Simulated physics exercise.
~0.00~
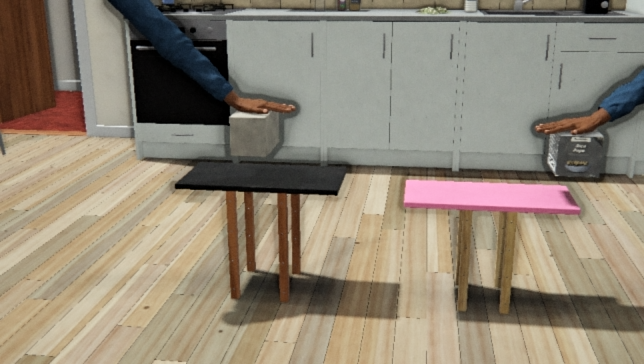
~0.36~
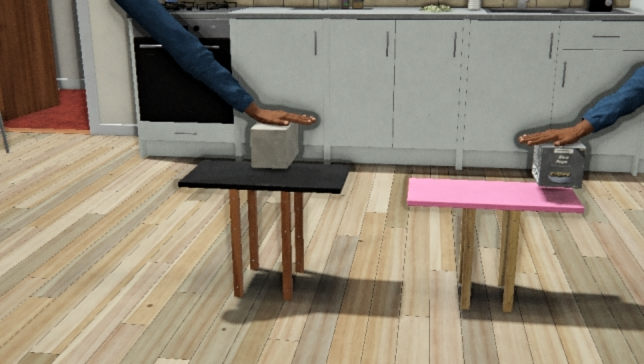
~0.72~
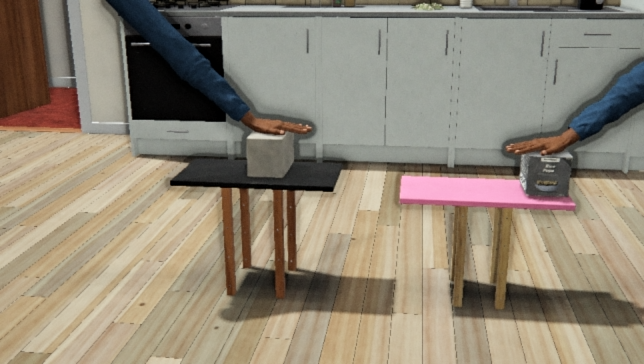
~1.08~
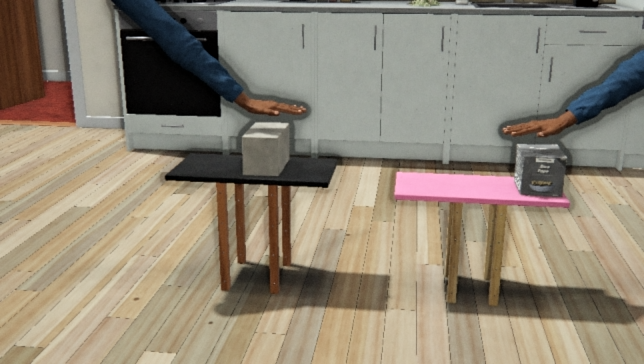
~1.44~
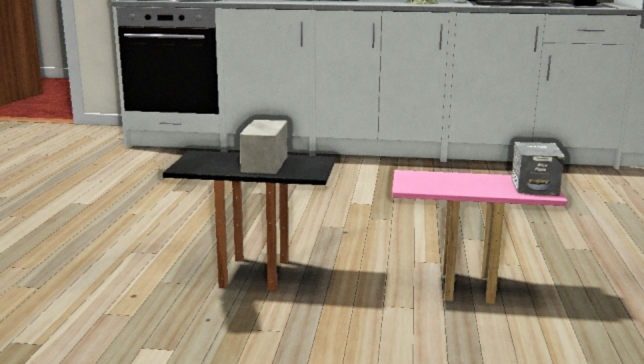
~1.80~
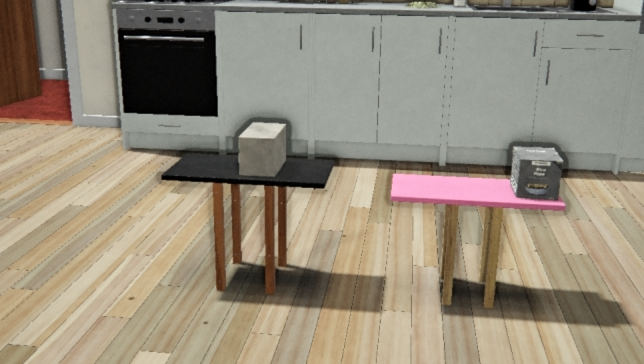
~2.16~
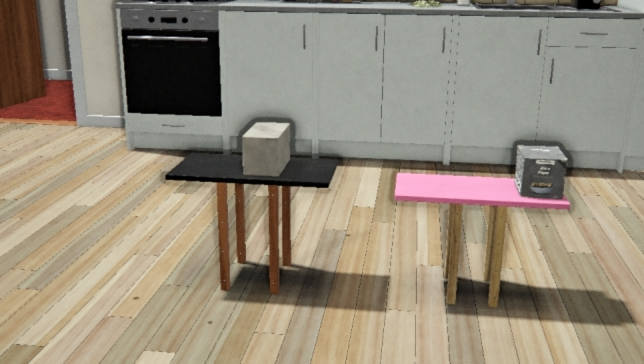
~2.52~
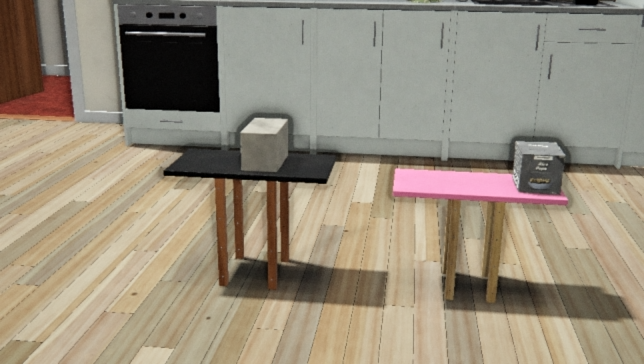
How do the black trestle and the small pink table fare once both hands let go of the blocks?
Both hold firm. The black trestle and the small pink table stay flat on their feet, each with its block still resting on top.
